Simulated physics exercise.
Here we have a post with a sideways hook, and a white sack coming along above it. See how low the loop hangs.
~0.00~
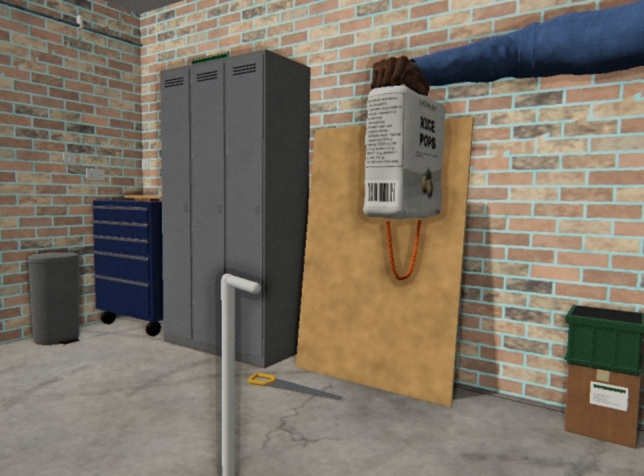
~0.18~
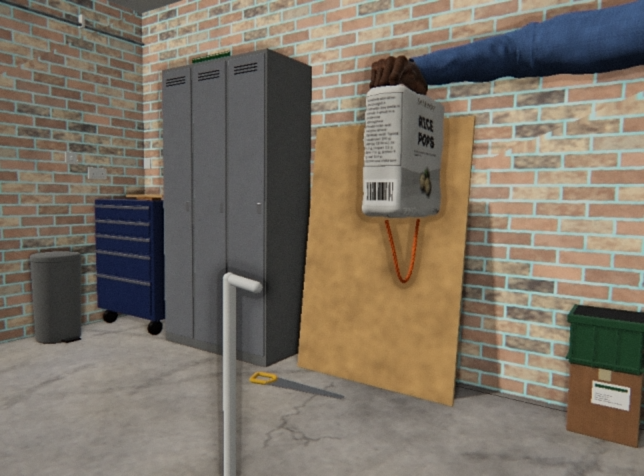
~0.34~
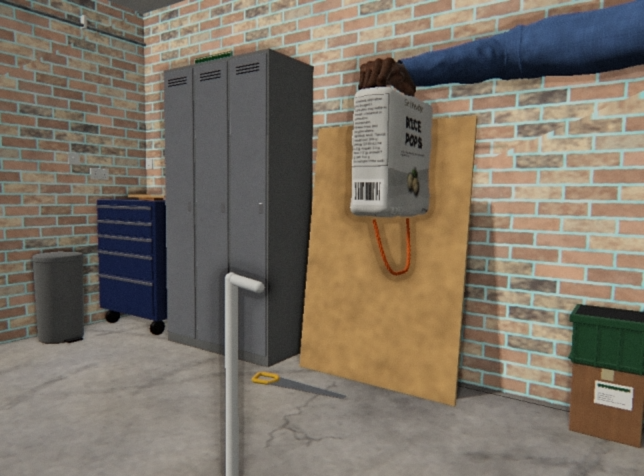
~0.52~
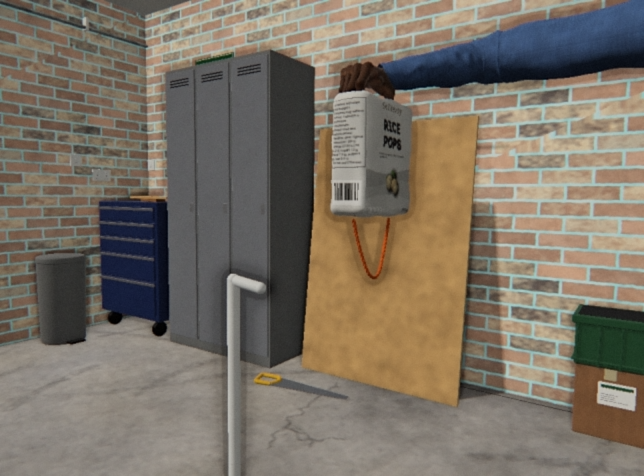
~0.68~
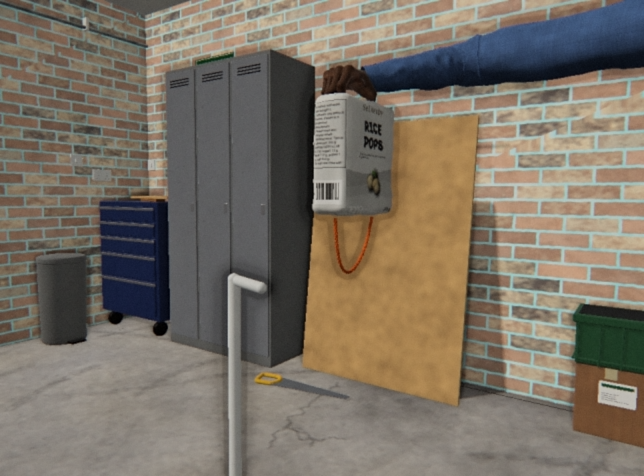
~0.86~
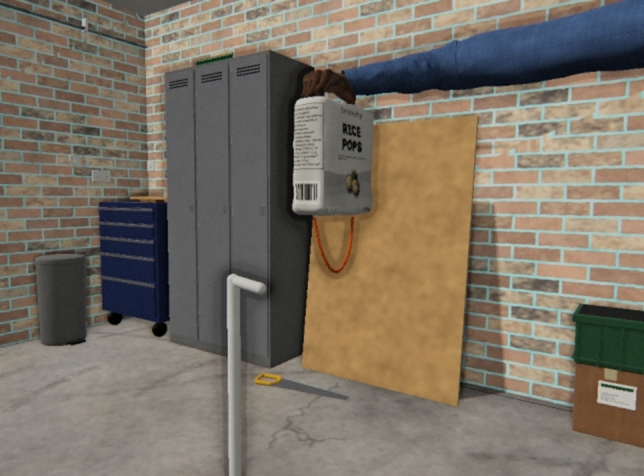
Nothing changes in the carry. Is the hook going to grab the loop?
The white sack comes away clean.
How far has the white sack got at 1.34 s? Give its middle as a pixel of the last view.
By then it is at (288, 162).
Around 1.34 s, sack nearing the post near (288, 162).
Around 2.18 s, sack over the post near (218, 166).
Around 3.00 s, sack past the post near (162, 168).
Finally, sack past the post near (148, 169). The white sack passes clear.
